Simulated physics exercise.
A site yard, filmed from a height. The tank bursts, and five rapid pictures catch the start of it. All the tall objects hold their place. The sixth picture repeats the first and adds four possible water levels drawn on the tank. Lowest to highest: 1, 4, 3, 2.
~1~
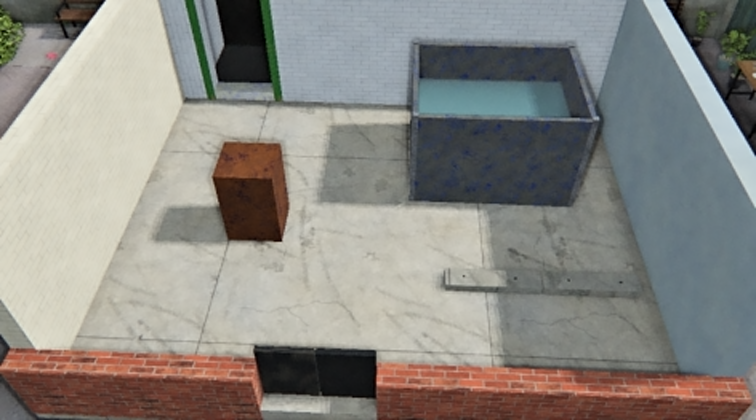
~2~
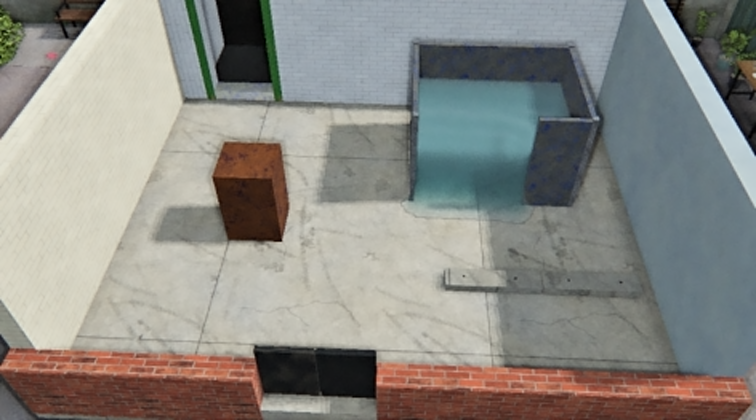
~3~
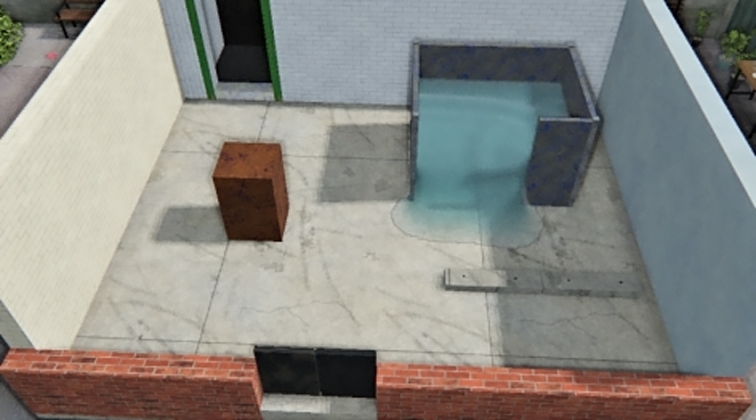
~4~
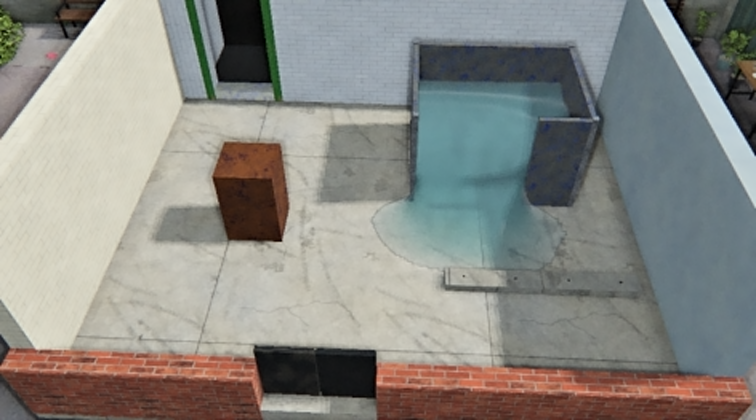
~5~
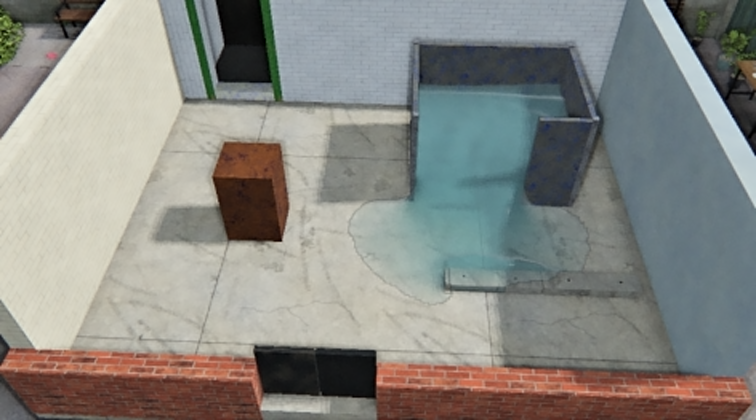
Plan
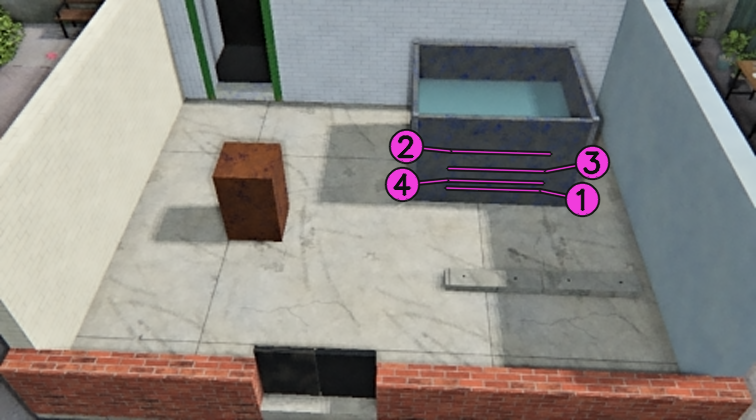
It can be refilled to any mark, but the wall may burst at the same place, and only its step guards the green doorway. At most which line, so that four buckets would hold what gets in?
Take 2.
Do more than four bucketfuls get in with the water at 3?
No, that is safe.
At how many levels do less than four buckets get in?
All of them.
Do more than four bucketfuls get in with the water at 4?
No.
In magenta, 1 at (493, 189); 2 at (500, 152); 3 at (497, 169); 4 at (494, 181); from the bottom up 1, 4, 3, 2.
For mark 1, nothing gets over.
For mark 2, a splash gets over, under a bucket.
For mark 3, nothing gets over.
For mark 4, nothing gets over.
